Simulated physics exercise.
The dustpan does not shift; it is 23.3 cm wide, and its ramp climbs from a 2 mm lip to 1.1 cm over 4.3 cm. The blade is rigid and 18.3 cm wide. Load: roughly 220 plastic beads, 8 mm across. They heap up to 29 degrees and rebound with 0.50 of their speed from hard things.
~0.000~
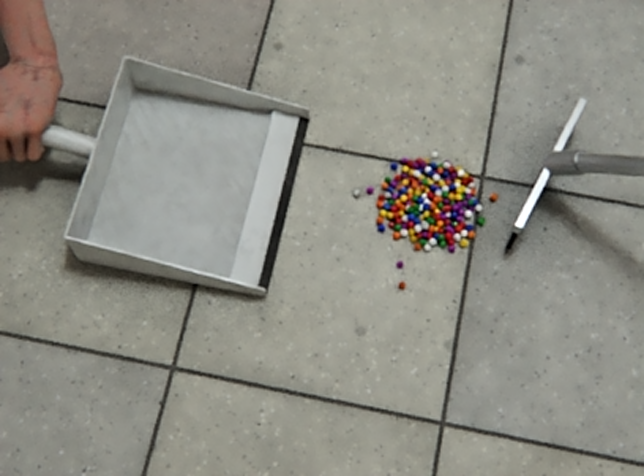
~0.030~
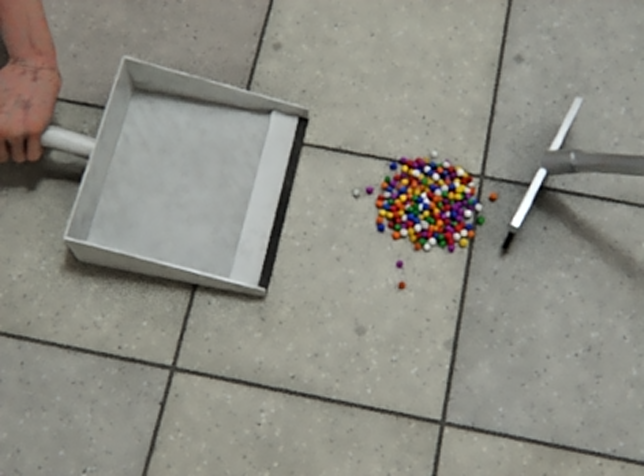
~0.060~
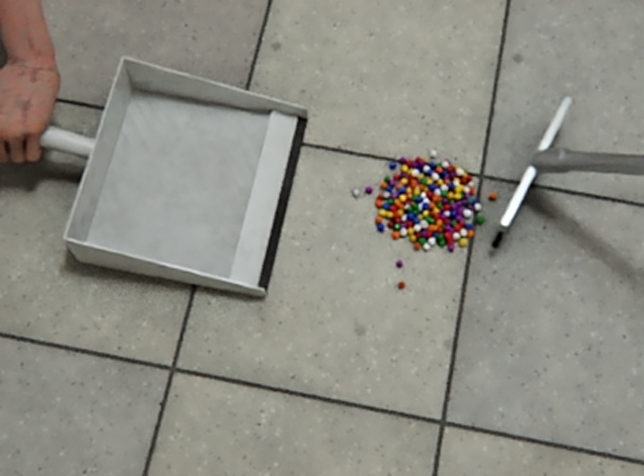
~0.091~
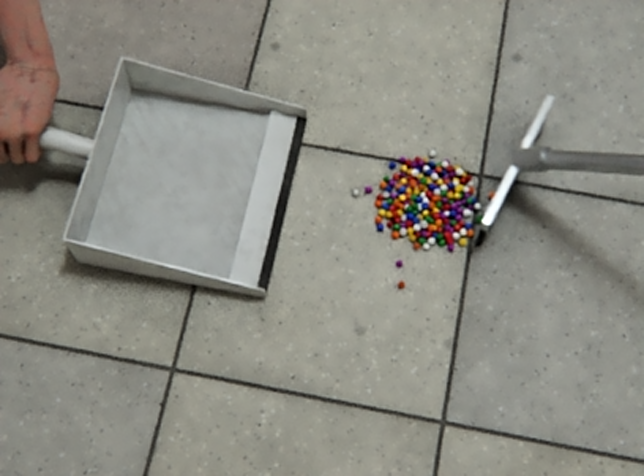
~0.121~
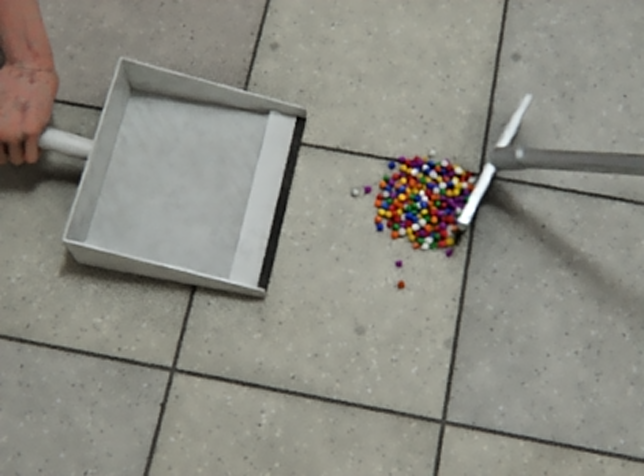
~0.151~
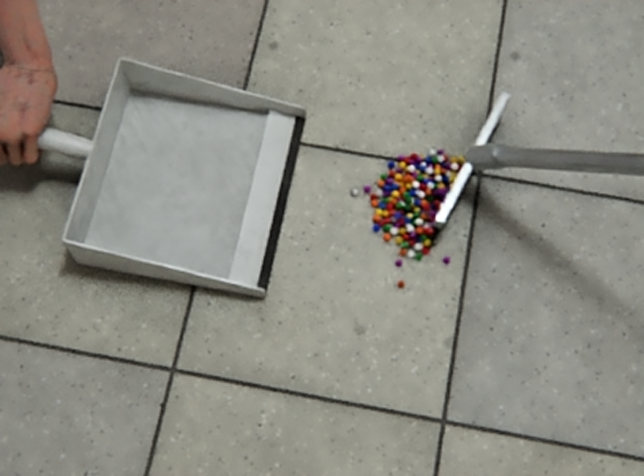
At the start, a hand steadies a pale dustpan at left on a gray tiled floor, with a pile of multicolored beads in the middle and a long-handled blade at right. The blade slides left across the tiles, meets the pile's right edge, and pushes into it, crowding the beads together.
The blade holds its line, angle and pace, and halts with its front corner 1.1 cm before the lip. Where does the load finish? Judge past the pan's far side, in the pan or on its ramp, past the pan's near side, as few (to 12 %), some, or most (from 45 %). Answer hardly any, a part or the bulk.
Far side a part, pan a part, near side hardly any.
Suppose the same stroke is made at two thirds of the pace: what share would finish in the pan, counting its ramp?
Then about 20 per cent.
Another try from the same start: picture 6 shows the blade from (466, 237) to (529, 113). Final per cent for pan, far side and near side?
Pan 10, far 15, near 0.
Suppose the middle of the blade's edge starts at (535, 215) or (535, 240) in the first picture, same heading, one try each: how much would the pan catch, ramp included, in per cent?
About 30 and 25 per cent.
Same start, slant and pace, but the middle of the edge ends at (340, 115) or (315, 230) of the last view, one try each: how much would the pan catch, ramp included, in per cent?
About 20 and 20 per cent.
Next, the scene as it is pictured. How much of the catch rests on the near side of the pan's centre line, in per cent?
Roughly 20 per cent.
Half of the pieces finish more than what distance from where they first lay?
Some 18 cm.
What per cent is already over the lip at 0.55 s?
Near 35 per cent so far.
Then, at 0.26 s, middle of the blade 11 cm from the lip; 0 % over the lip, far side 5 %, near side 0 %.
Then, at 0.34 s, middle of the blade 5 cm from the lip; 0 % over the lip, far side 15 %, near side 0 %.
After 0.55 s, middle of the blade 4 cm from the lip; 35 % over the lip, far side 20 %, near side 0 %.
By 1.5 s all is still; far side 20 %, pan 30 %, near side 5 %, in front of the lip or behind the blade 45 %.
